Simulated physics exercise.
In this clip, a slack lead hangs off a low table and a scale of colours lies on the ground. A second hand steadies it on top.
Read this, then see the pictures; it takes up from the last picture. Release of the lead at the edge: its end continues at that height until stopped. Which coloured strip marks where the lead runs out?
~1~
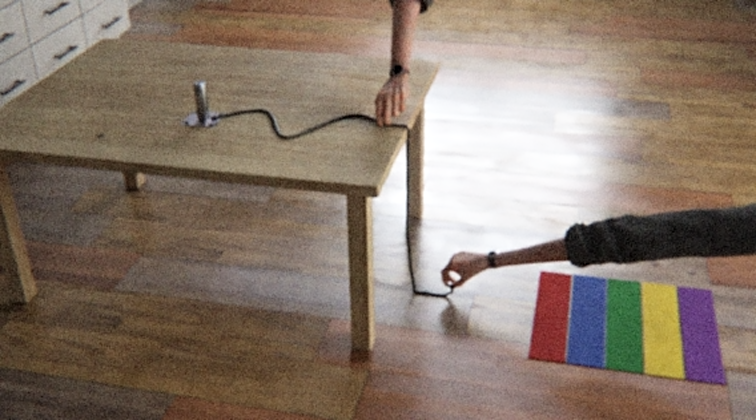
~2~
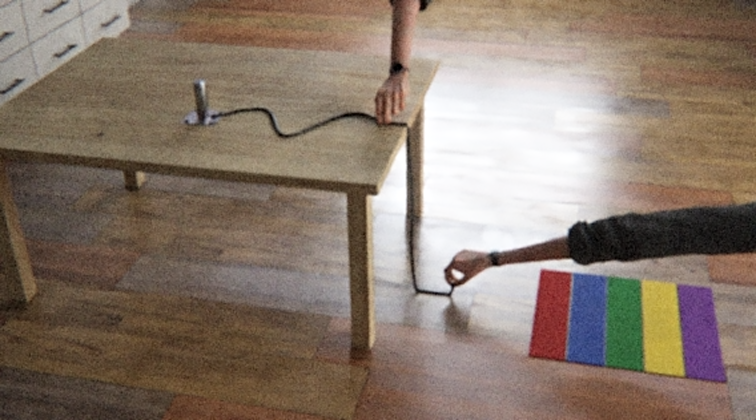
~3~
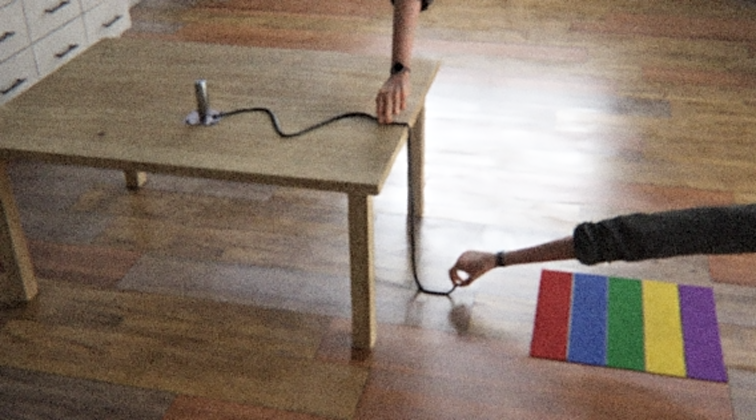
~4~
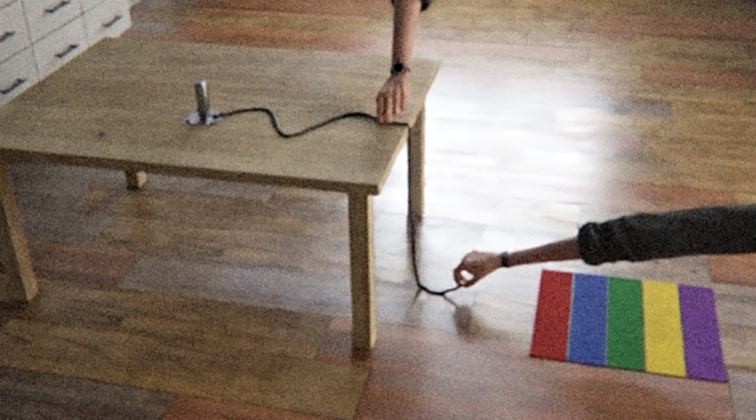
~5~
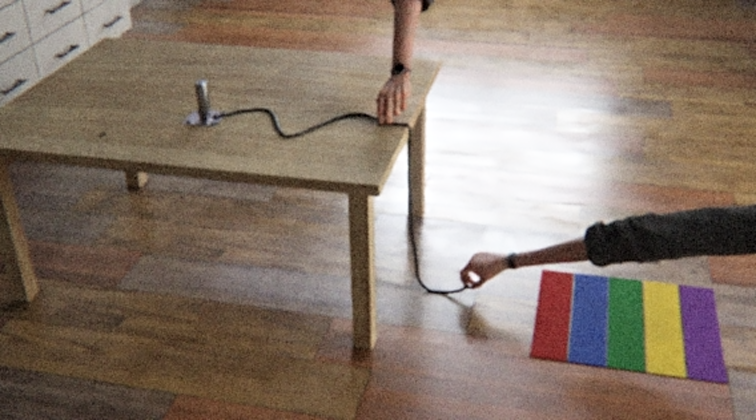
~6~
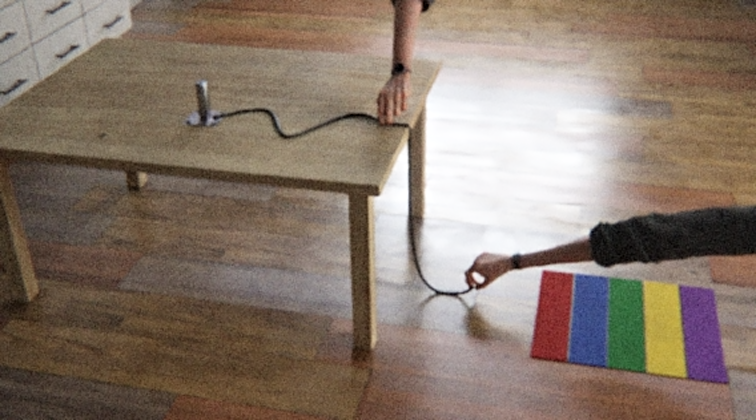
Yellow.
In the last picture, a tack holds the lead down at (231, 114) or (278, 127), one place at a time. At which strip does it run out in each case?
The end would stop on yellow and then on green.
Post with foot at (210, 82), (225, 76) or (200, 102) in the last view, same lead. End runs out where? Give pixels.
Try by try: (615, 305), (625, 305) and (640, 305).
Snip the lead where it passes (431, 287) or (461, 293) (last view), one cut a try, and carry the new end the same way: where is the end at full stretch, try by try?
Respectively (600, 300) and (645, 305).
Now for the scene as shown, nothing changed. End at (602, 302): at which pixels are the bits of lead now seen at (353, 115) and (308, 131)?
Approx. (409, 145); approx. (358, 130).
A little later, end near (602, 302); over blue.
Next, end near (644, 307); over green.
When it is tight, end near (668, 310); over yellow. It halts on the yellow strip.
